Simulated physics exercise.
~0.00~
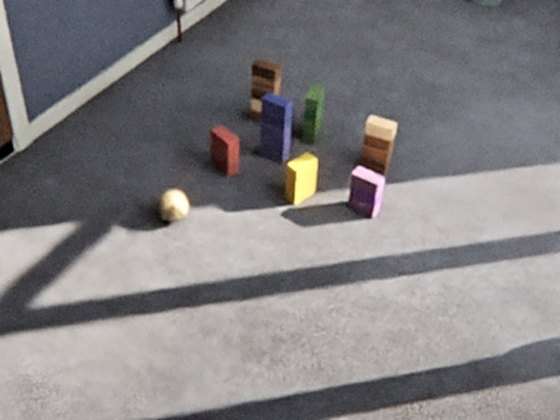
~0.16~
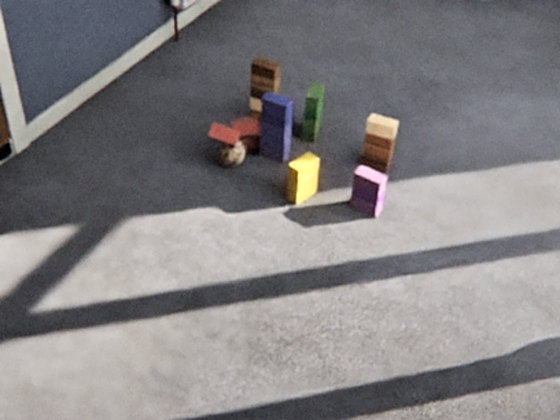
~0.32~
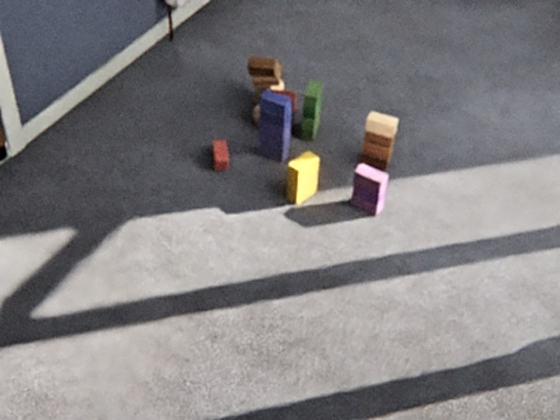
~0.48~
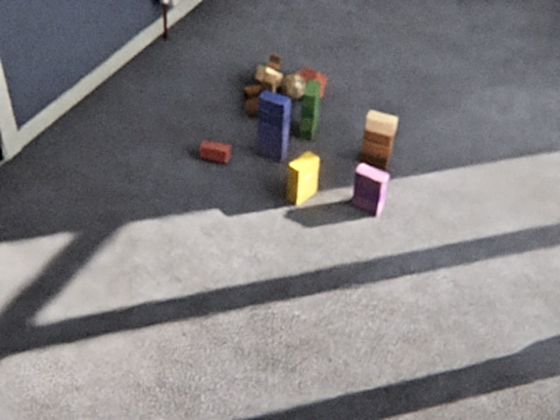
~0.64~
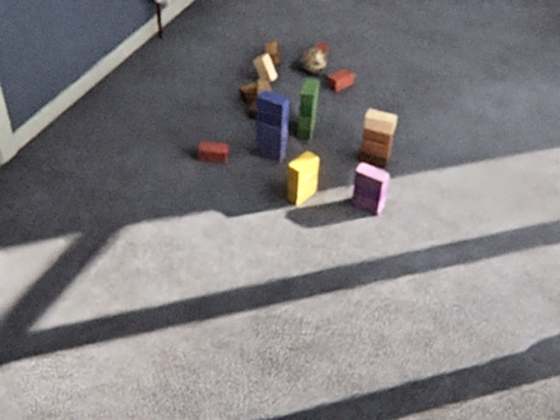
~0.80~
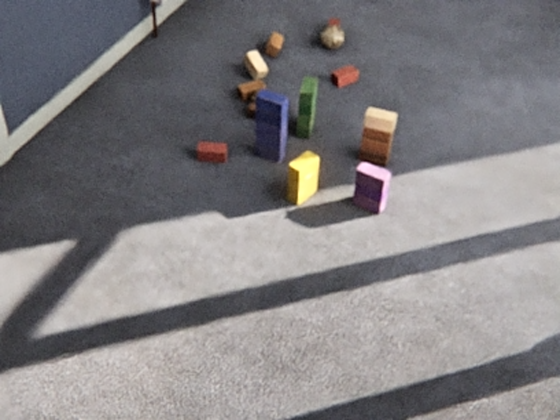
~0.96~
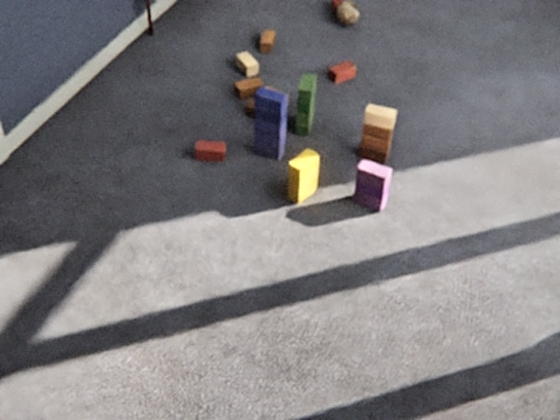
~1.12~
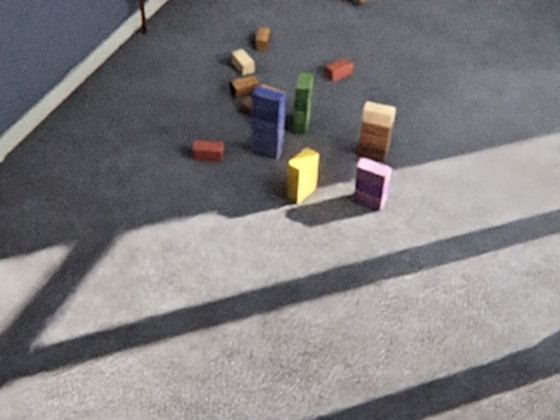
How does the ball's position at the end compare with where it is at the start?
At the start the ball is on the left, in front of the block towers, but by the end it is far behind them, at the top edge of the view and to the right of where it began.
We see a ball roll into small towers of coloured toy blocks on a grey floor, toppling the red one and then scattering a brown one behind it. The ball rolls away past the top edge, while the blue, green, yellow and purple towers stay standing.
